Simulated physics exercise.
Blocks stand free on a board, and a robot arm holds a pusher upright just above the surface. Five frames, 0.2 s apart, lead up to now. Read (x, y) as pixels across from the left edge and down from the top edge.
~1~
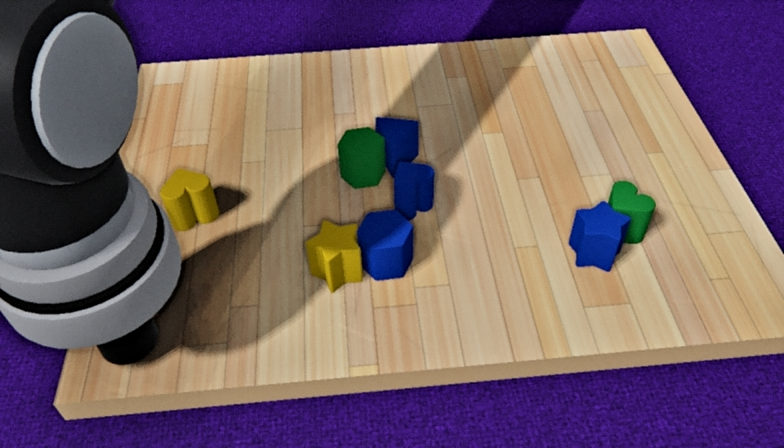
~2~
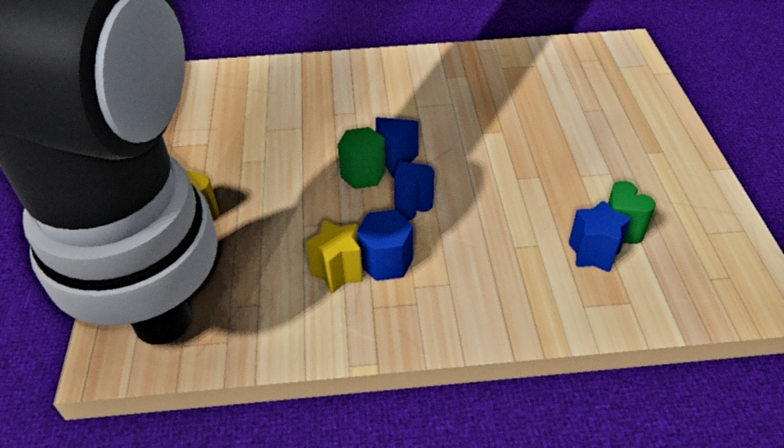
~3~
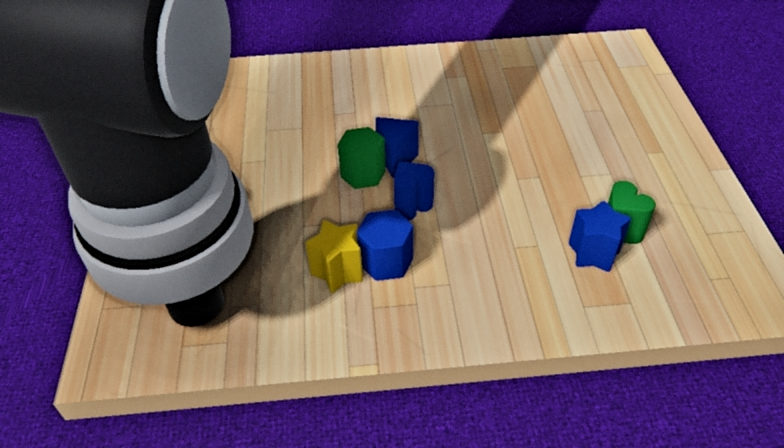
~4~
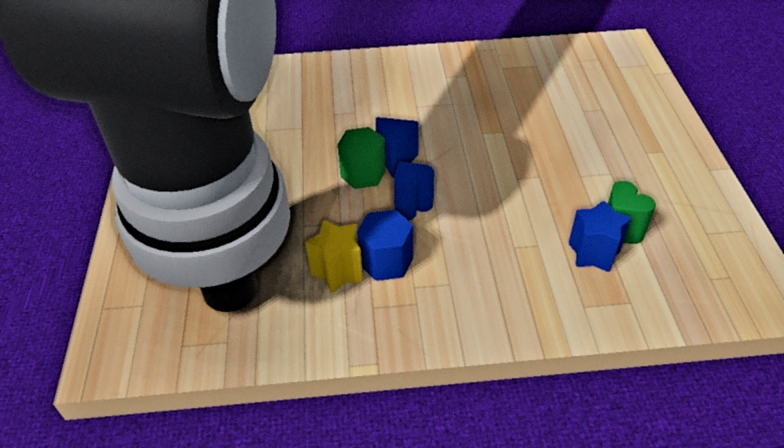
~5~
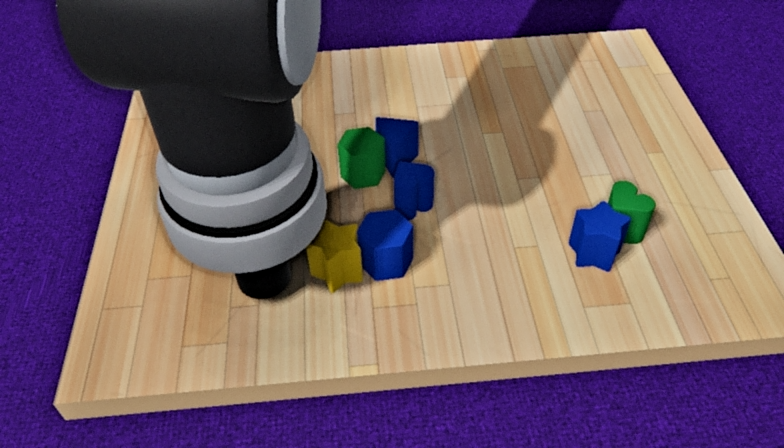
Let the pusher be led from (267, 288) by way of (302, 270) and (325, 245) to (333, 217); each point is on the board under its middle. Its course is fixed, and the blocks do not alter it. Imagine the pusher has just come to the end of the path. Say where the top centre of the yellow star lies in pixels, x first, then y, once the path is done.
The answer is (374, 208).
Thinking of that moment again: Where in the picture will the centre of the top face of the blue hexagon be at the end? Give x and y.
I'd guess (418, 225).
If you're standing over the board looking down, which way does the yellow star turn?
Viewed from overhead, the yellow star winds up turned clockwise.
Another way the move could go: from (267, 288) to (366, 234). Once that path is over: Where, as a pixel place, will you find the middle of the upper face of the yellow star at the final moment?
Put as a pixel place, it's (413, 207).
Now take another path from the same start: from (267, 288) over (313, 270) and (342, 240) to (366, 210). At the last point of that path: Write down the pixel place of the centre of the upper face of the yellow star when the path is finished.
At pixel (397, 197).
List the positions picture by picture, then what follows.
Pusher tip (130, 341); block tops, yellow star (335, 239); green hexagon (361, 141); blue hexagon (385, 228), in the first picture.
Pusher (163, 322); blocks unchanged, in the second picture.
Pusher (197, 305); blocks unchanged, in the third picture.
Pusher (231, 291); blocks unchanged, in the fourth picture.
Pusher (264, 279); yellow star (335, 239); green hexagon (361, 141); blue hexagon (385, 228), in the fifth picture.
What follows on the original path. One third of the way, pusher (301, 260); yellow star (352, 230); blue hexagon (401, 225), turned 10° clockwise.
Two thirds of the way, pusher (324, 234); yellow star (373, 213), turned 30° clockwise; blue hexagon (417, 224), turned 40° clockwise.
At the end, pusher (332, 207); yellow star (374, 208), turned 45° clockwise; green hexagon in place; blue hexagon (418, 225), turned 40° clockwise.
